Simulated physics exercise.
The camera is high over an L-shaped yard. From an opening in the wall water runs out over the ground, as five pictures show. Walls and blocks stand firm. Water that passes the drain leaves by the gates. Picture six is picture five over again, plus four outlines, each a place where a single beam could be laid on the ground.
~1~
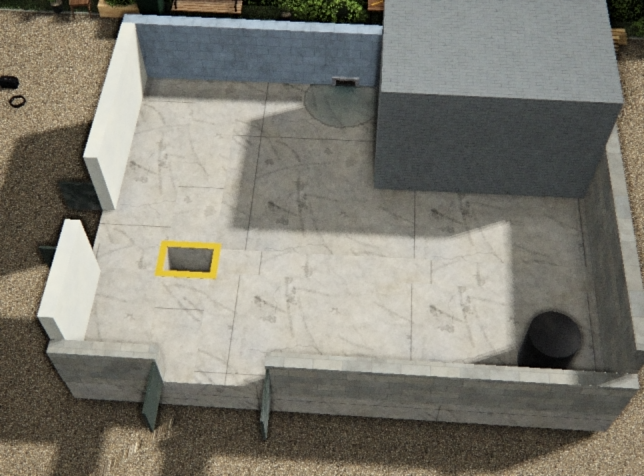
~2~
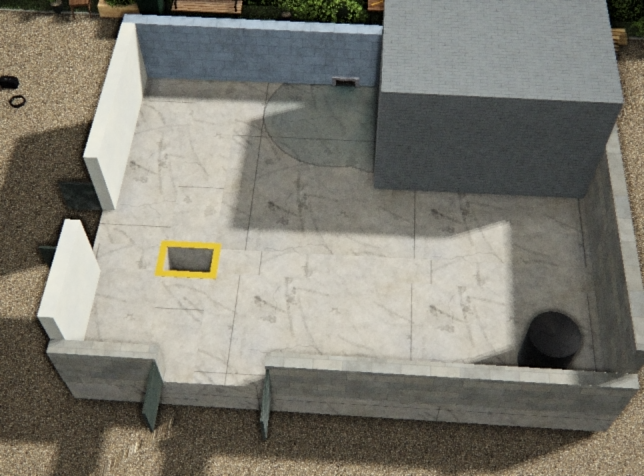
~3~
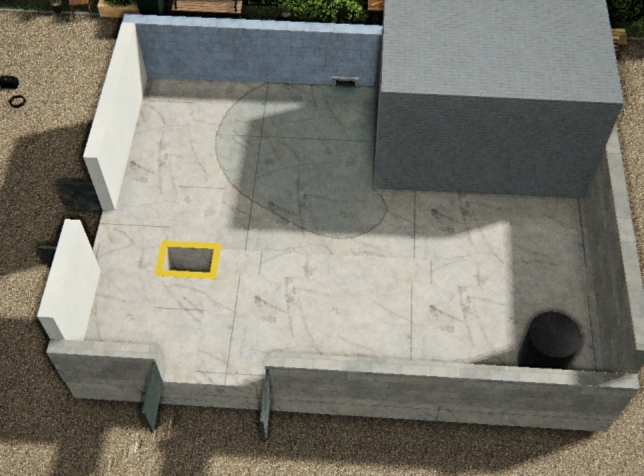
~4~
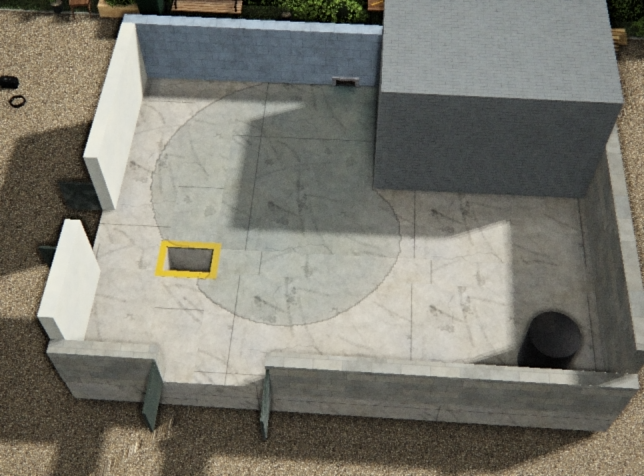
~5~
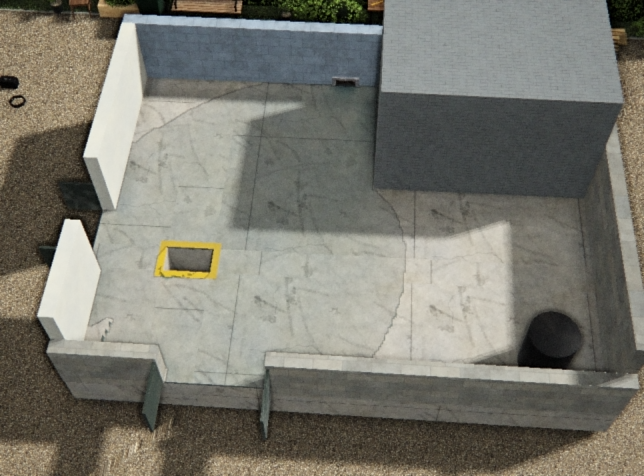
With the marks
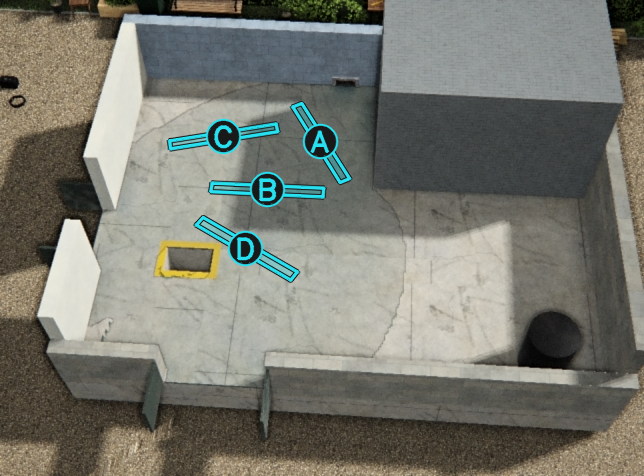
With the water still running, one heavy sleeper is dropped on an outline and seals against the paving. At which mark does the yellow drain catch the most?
Position C does it best.
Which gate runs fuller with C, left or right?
The right gate.
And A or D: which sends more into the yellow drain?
A it is.
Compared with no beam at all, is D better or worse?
It is worse.
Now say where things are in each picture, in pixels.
The first frame shows outfall at (346, 82); yellow drain at (188, 260); open gate at (217, 371); open gate at (108, 240); front seen at (363, 121), 3 % of the ground wet; yellow drain still dry.
The second frame shows front seen at (298, 156), 9 % of the ground wet; yellow drain still dry.
The third frame shows front seen at (330, 231), 20 % of the ground wet; yellow drain still dry.
The fourth frame shows front seen at (236, 309), 41 % of the ground wet; yellow drain taking water.
The fifth frame shows front seen at (92, 311), 61 % of the ground wet; yellow drain taking water.
On the marked copy, A from (297, 105) to (344, 180); B from (211, 187) to (323, 192); C from (170, 144) to (276, 127); D from (199, 221) to (294, 275).
With A, about 15 % of the stream goes into the yellow drain, about 85 % out by the gates.
With B, about 12 % of the stream goes into the yellow drain, about 88 % out by the gates.
With C, about 26 % of the stream goes into the yellow drain, about 74 % out by the gates.
With D, about 9 % of the stream goes into the yellow drain, about 90 % out by the gates.
